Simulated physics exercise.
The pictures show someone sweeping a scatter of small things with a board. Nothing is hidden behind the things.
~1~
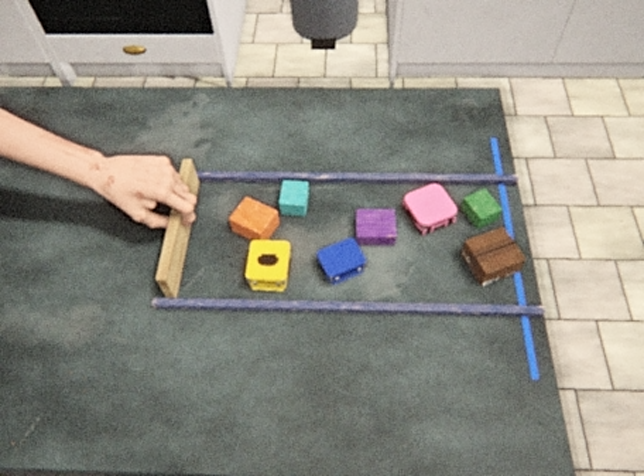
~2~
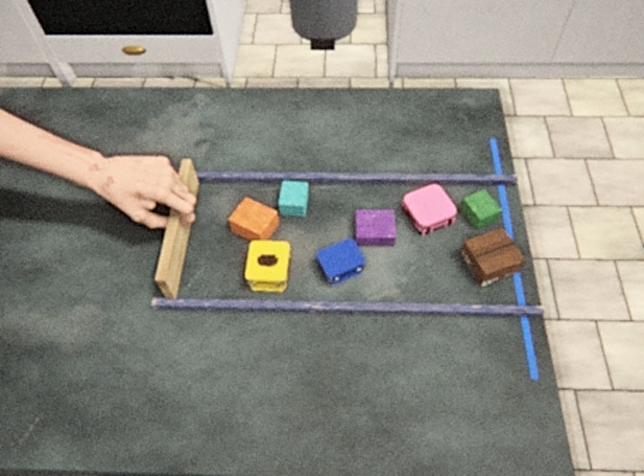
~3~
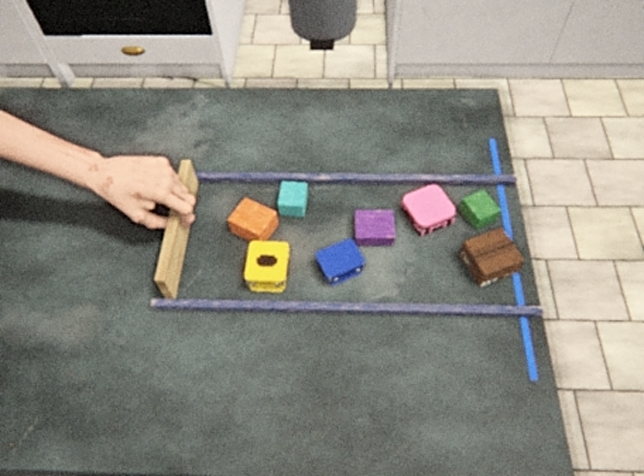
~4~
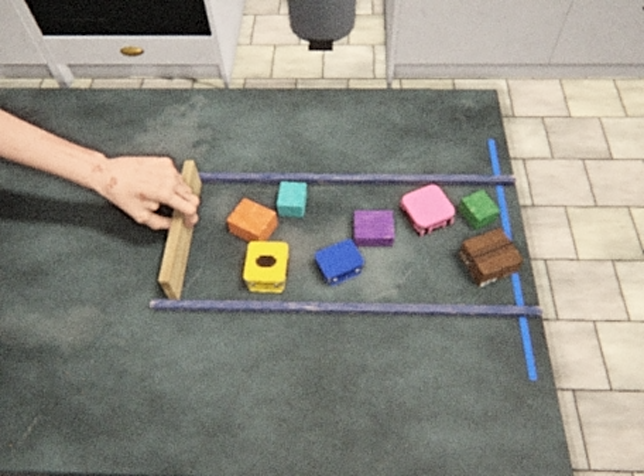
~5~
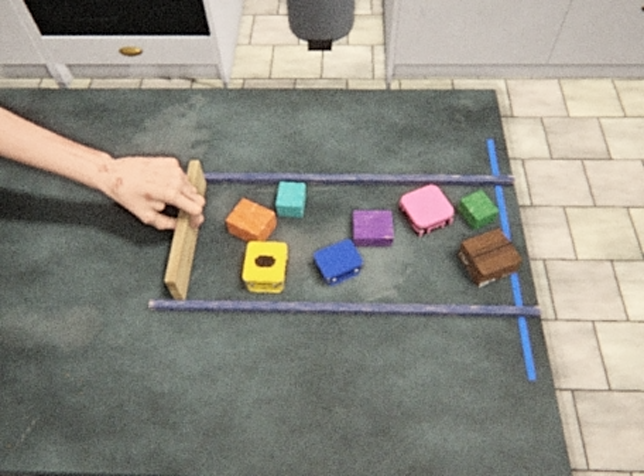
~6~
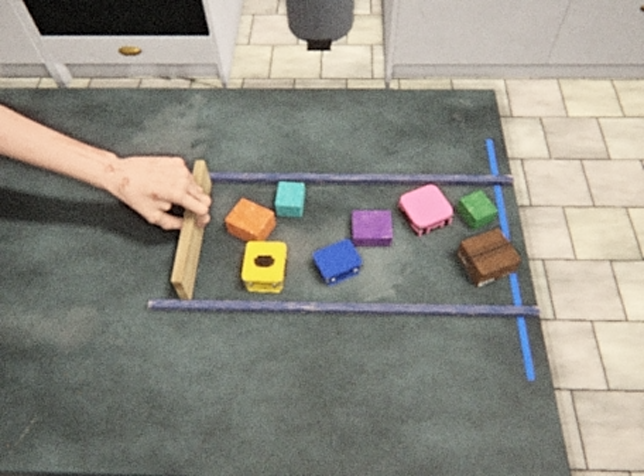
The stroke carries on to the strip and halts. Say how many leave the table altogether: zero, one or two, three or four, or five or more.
Outcome: The number that fall off is five or more.
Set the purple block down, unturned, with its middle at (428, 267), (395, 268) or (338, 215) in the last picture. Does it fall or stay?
In turn it tumbles off; is lost; tumbles off.
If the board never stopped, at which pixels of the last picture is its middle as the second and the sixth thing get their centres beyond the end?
Near (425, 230) and (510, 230).
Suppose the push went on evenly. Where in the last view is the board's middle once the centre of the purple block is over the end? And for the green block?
Near (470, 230) and (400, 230).
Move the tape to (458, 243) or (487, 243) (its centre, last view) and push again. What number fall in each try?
Down on the floor: 2 and 5.
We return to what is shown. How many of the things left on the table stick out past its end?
That would be 3.
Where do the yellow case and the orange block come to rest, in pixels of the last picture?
About (535, 271), and the other about (526, 222).
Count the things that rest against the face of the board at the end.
That makes 3.
Soon after, none off yet; brown box at rest near (488, 257); green block at rest near (477, 210); pink case at rest near (425, 211).
Then, none off yet; brown box moved about its own width near (516, 259); green block tipped a little near (526, 194); pink case moved well along near (489, 203).
At rest, the number that fall off is five or more; fallen, blue case, purple block, pink case, green block and brown box.
